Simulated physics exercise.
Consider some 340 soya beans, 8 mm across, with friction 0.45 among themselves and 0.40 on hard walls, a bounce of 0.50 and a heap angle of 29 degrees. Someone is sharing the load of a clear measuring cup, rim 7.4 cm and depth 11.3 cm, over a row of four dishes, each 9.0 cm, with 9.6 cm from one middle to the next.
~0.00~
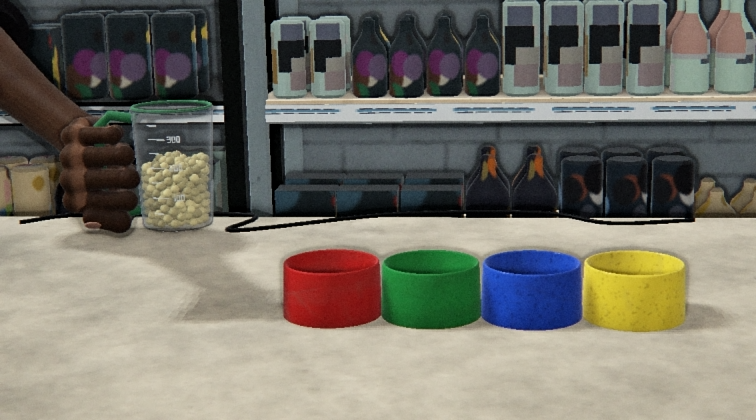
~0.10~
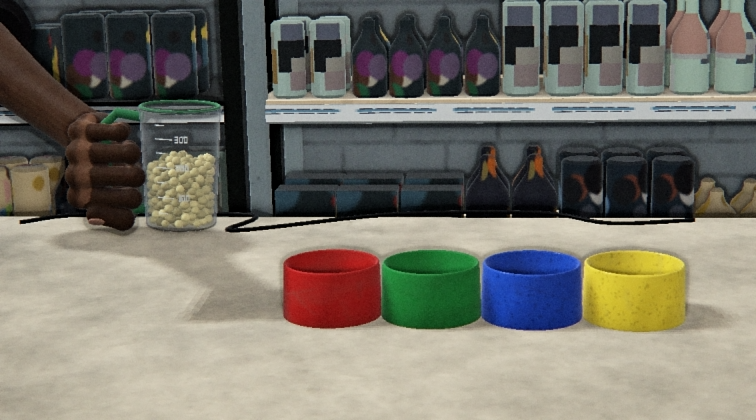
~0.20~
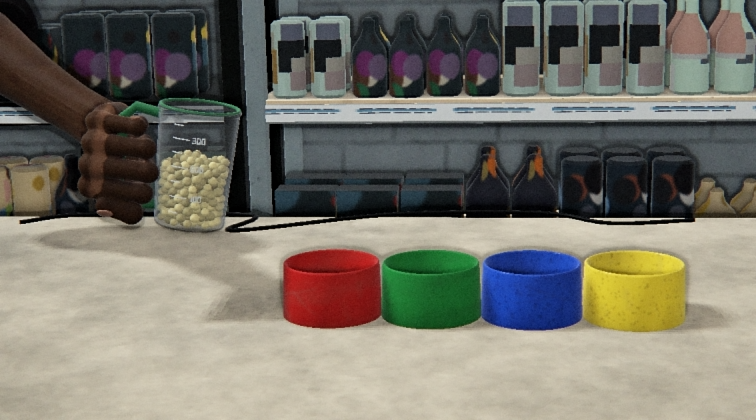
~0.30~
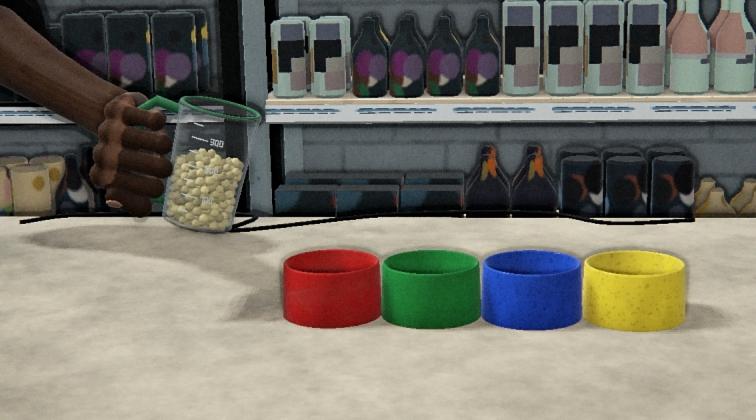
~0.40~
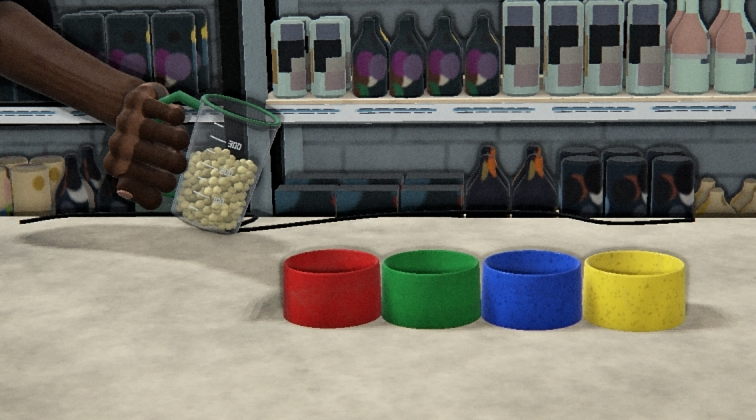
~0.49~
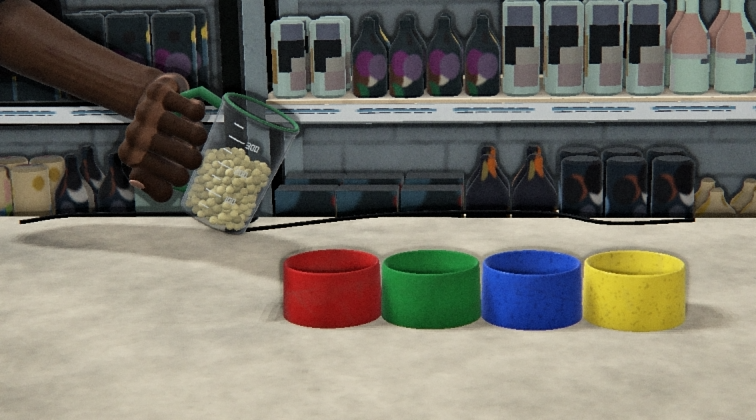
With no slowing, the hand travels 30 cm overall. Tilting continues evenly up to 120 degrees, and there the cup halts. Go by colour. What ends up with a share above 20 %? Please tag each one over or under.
Red - under; blue - over; green - under; yellow - under; counter - under.
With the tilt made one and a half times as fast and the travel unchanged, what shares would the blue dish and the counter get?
Blue 10, counter 10.
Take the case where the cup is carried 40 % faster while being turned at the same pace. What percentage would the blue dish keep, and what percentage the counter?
Shares - blue 80, counter 10.
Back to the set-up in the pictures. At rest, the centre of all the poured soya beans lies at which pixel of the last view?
Roughly (541, 291).
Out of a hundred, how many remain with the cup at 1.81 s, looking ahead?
Roughly 90 percent.
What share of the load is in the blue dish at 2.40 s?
Roughly 95 %.
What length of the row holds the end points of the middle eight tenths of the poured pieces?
Close to 6 centimetres along the dishes.
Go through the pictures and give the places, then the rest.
The first frame shows cup at (175, 165), tilt 0 degrees, lip at (210, 106), moved 0.0 cm; middle of the pieces at (179, 191); red dish at (331, 262); green dish at (431, 263); blue dish at (532, 263); yellow dish at (635, 264).
The second frame shows cup at (181, 165), tilt 3 degrees, lip at (218, 108), moved 0.6 cm; middle of the pieces at (183, 191).
The third frame shows cup at (195, 165), tilt 9 degrees, lip at (239, 113), moved 1.9 cm; middle of the pieces at (194, 191).
The fourth frame shows cup at (209, 165), tilt 15 degrees, lip at (259, 118), moved 3.3 cm; middle of the pieces at (206, 191).
The fifth frame shows cup at (223, 165), tilt 21 degrees, lip at (278, 124), moved 4.7 cm; middle of the pieces at (217, 190).
The sixth frame shows cup at (237, 165), tilt 27 degrees, lip at (297, 130), moved 6.1 cm; middle of the pieces at (229, 189); red dish at (331, 262); green dish at (431, 263); blue dish at (532, 263); yellow dish at (635, 264). The cup turns about 65 degrees a second and travels 14 cm a second.
Then, at 1.28 s, tilt 76 degrees; cup holds 100 %.
After 1.81 s, tilt 109 degrees; cup holds 90 %, blue 10 %.
Then, at 2.40 s, tilt 120 degrees; cup holds 0 %, blue 95 %, yellow 5 %.
By 2.9 s all is still; red 0 %, blue 95 %, green 0 %, yellow 5 %, counter 5 %.
